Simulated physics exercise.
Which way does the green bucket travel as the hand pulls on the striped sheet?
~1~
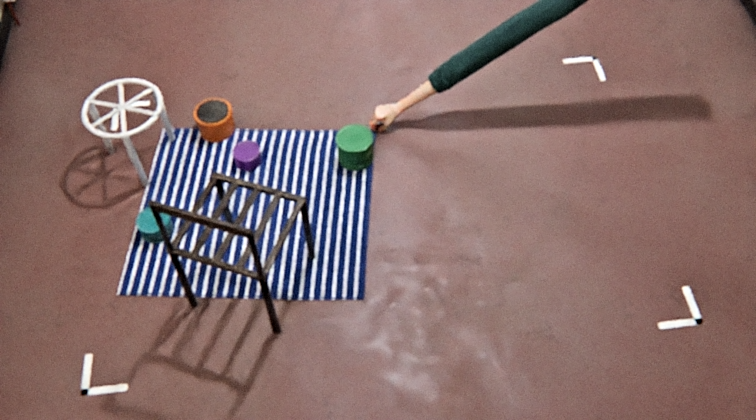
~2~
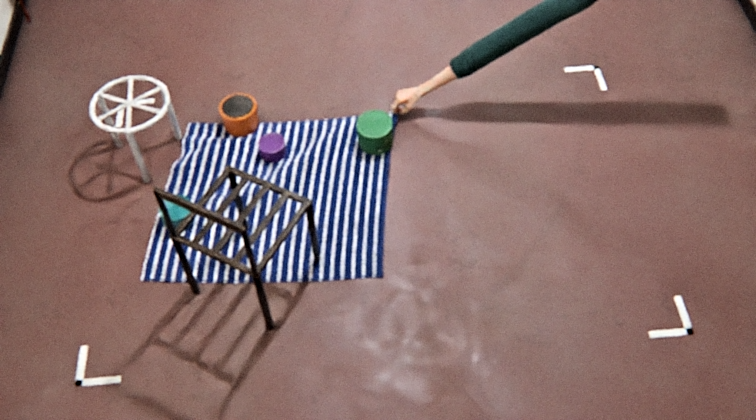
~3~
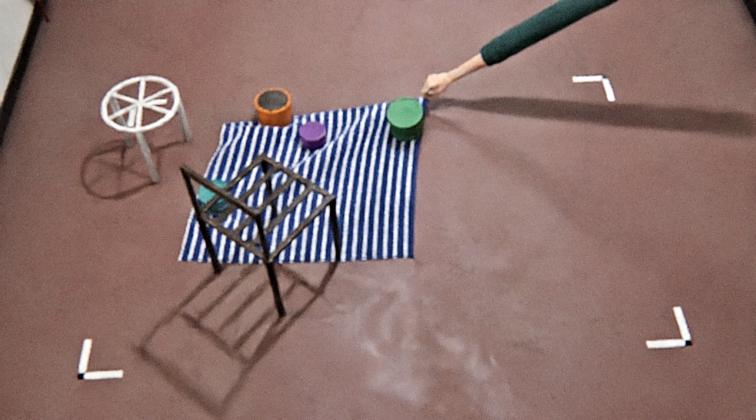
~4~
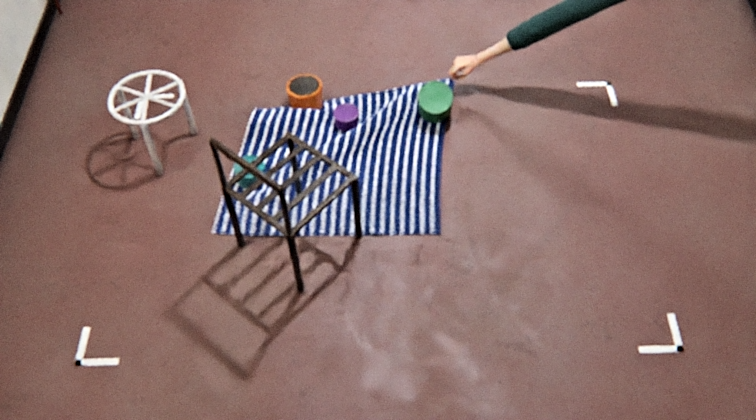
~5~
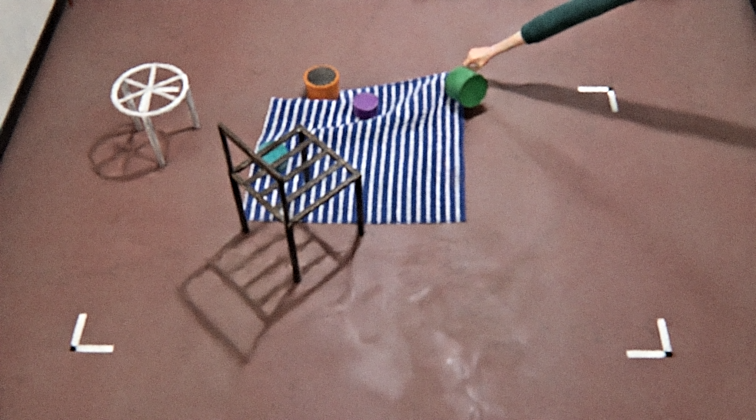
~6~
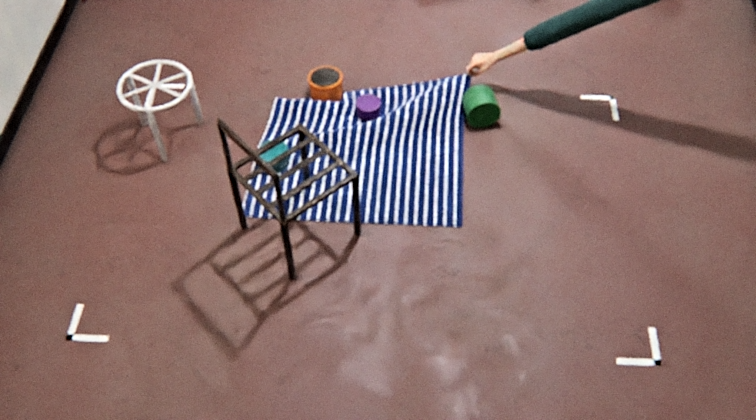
The green bucket moves to the right.
An arm in a dark green sleeve reaches in from the upper right and grips the corner of a blue-and-white striped sheet on a reddish-brown hallway floor, seen from high up as the view drifts slightly. A green bucket stands near that corner, with a purple bucket, an orange pot and a teal bin farther left, a black chair at the front and a white stool to the left. The hand drags the sheet right and away, carrying the pot, buckets and bin along while the stool stays put. The green bucket then tips up beside the hand. It ends on its side at the sheet's right edge, with the others still upright.
